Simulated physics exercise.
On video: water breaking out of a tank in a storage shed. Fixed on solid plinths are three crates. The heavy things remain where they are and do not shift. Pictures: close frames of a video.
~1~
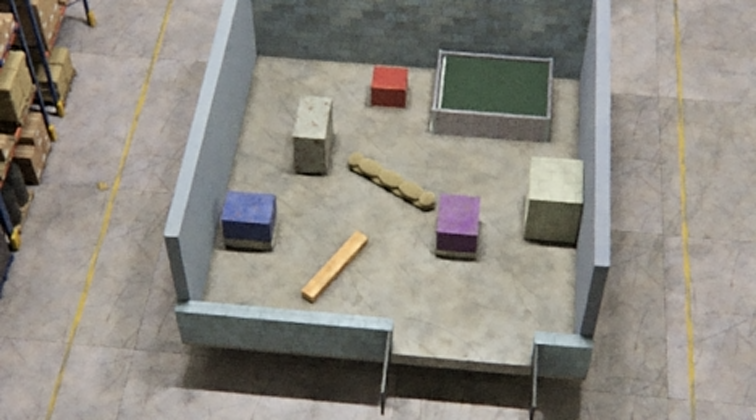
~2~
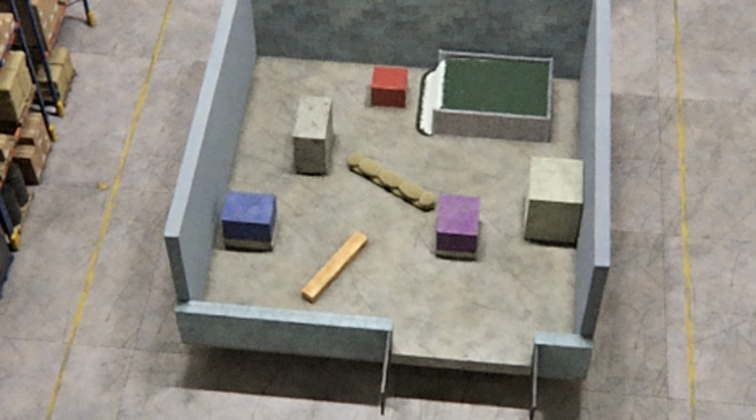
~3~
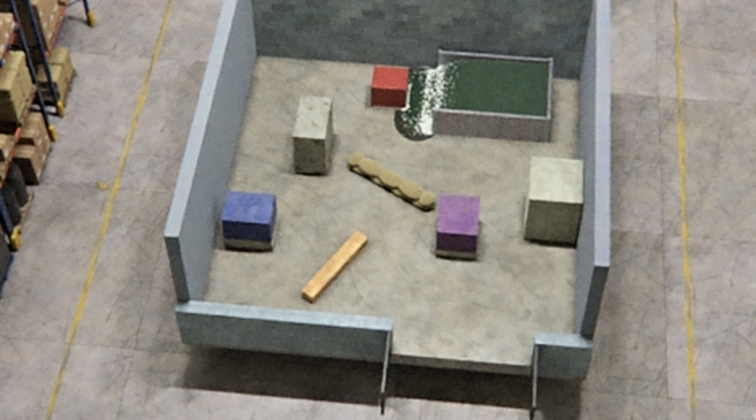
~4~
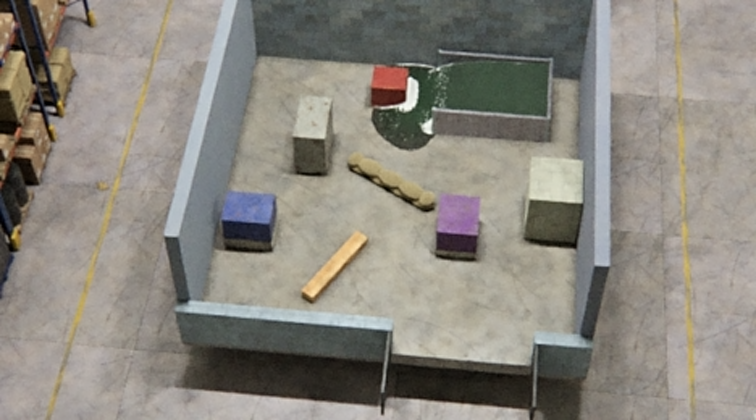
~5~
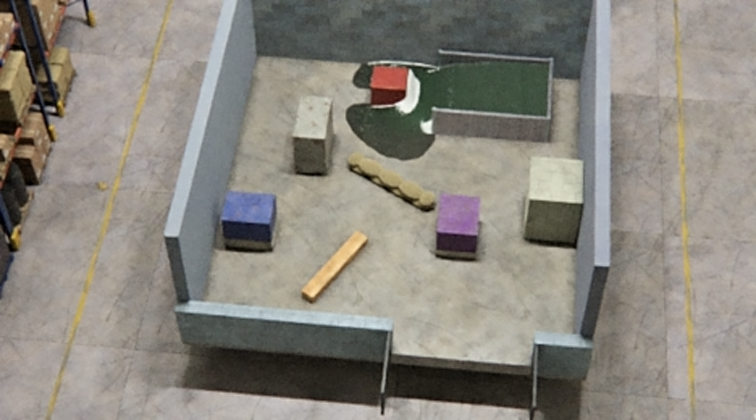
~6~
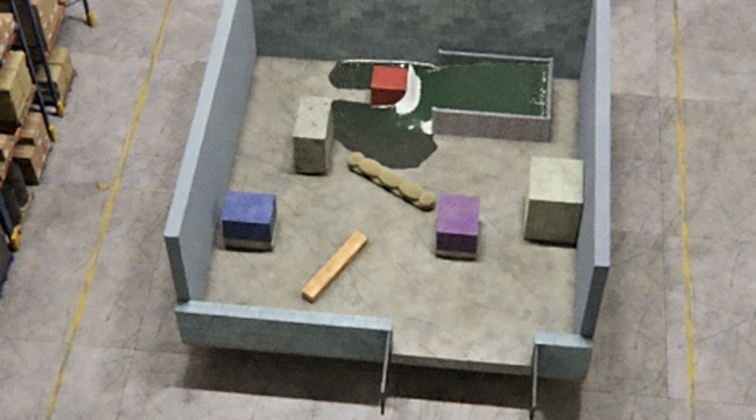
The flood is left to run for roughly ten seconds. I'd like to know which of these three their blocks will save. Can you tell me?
My prediction: Purple crate: Remains dry; red crate: Becomes wet; blue crate: Remains dry.
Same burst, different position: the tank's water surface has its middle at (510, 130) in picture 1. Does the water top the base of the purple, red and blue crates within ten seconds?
Result: Purple crate - missed, red crate - reached, blue crate - missed.
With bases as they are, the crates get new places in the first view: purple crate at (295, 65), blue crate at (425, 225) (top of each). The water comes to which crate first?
The red-painted one, I think.
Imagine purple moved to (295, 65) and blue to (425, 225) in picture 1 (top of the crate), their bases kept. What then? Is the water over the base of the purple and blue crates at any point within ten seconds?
As I read it, the purple crate gets flooded and the blue crate stays clear.
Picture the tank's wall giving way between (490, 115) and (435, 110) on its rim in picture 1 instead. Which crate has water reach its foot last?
That would be the blue-painted one.
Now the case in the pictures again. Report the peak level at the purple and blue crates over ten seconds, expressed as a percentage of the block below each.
Around 60 in a hundred for the first and 70 in a hundred for the second.
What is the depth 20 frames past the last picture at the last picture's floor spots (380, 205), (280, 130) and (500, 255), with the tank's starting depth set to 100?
I'd say around 2 per cent, then 16 per cent, then 0 per cent.
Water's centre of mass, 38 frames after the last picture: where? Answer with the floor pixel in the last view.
Close to (370, 156).
A moment on, water covers 20 % of the floor; the purple crate not reached, the red crate water round its plinth, the blue crate not reached.
Next, water covers 30 % of the floor; the purple crate not reached, the red crate water round its plinth, the blue crate not reached.
Then, water covers 55 % of the floor; the purple crate water round its plinth, the red crate water round its plinth, the blue crate water round its plinth.
Later, water covers 70 % of the floor; the purple crate water round its plinth, the red crate water round its plinth, the blue crate water round its plinth.
In the end, water covers 95 % of the floor; the purple crate stayed above the water, the red crate was topped, the blue crate stayed above the water.
